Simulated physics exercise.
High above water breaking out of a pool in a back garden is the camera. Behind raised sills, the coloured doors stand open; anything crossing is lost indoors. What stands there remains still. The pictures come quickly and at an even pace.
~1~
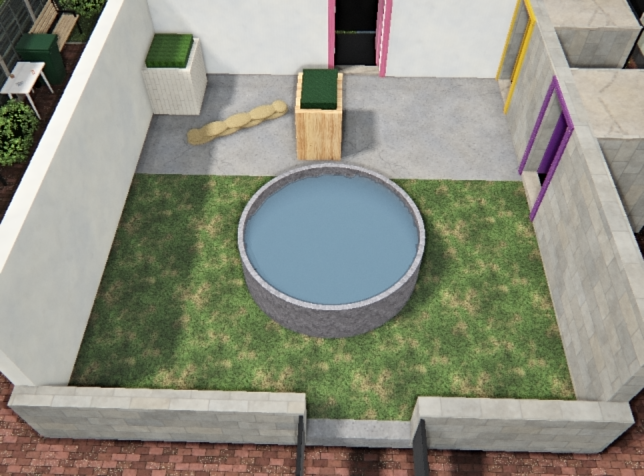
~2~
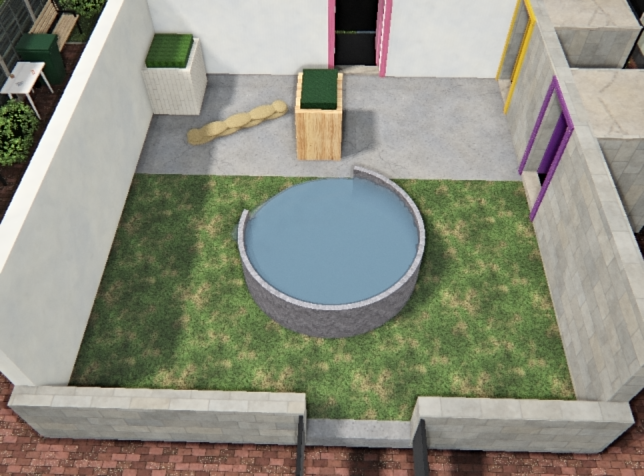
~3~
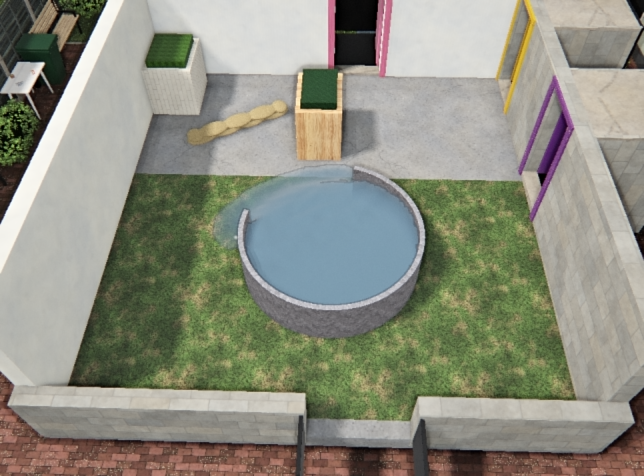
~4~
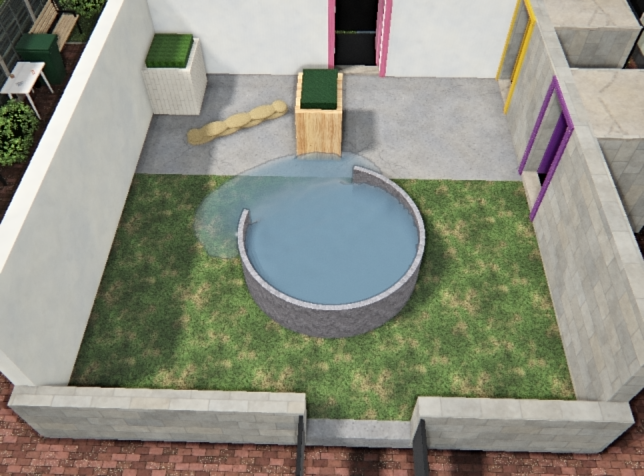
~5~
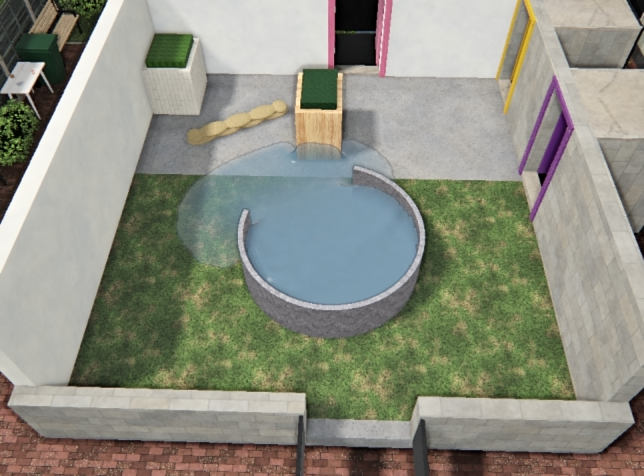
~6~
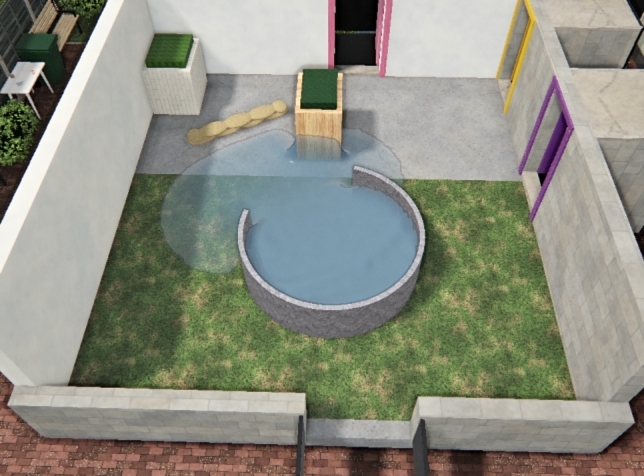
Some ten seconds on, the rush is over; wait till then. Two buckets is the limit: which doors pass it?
Result: The purple door will get two buckets at most; the pink door will get two buckets at most; the yellow door will get more than two buckets.
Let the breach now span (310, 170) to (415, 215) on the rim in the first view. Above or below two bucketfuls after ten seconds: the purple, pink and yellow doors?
Result - purple door tops the mark, pink door tops the mark, yellow door tops the mark.
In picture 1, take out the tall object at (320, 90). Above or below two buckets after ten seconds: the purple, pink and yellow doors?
Taking them in turn, the purple door falls short, the pink door overshoots and the yellow door overshoots.
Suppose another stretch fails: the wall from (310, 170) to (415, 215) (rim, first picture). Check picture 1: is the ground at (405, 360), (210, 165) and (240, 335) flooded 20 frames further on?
Untouched, soaked, untouched.
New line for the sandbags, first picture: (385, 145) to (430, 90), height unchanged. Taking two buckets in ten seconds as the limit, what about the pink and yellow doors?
Pink door: Over the limit; yellow door: Over the limit.
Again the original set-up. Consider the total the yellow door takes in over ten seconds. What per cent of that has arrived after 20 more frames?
My estimate: Close to 10 per cent.
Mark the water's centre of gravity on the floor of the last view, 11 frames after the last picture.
I'd point to (283, 199).
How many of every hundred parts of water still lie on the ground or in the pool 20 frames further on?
Around 100 in a hundred.
A moment on, water covers 35 % of the floor; the purple door not reached, the pink door not reached, the yellow door not reached.
Next, water covers 50 % of the floor; the purple door not reached, the pink door wet at the sill, nothing in, the yellow door not reached.
Then, water covers 65 % of the floor; the purple door wet at the sill, nothing in, the pink door under two buckets in, the yellow door under two buckets in.
Later, water covers 80 % of the floor; the purple door wet at the sill, nothing in, the pink door under two buckets in, the yellow door over two buckets in.
In the end, water covers 100 % of the floor; the purple door wet at the sill, nothing in, the pink door under two buckets in, the yellow door far over two buckets in.
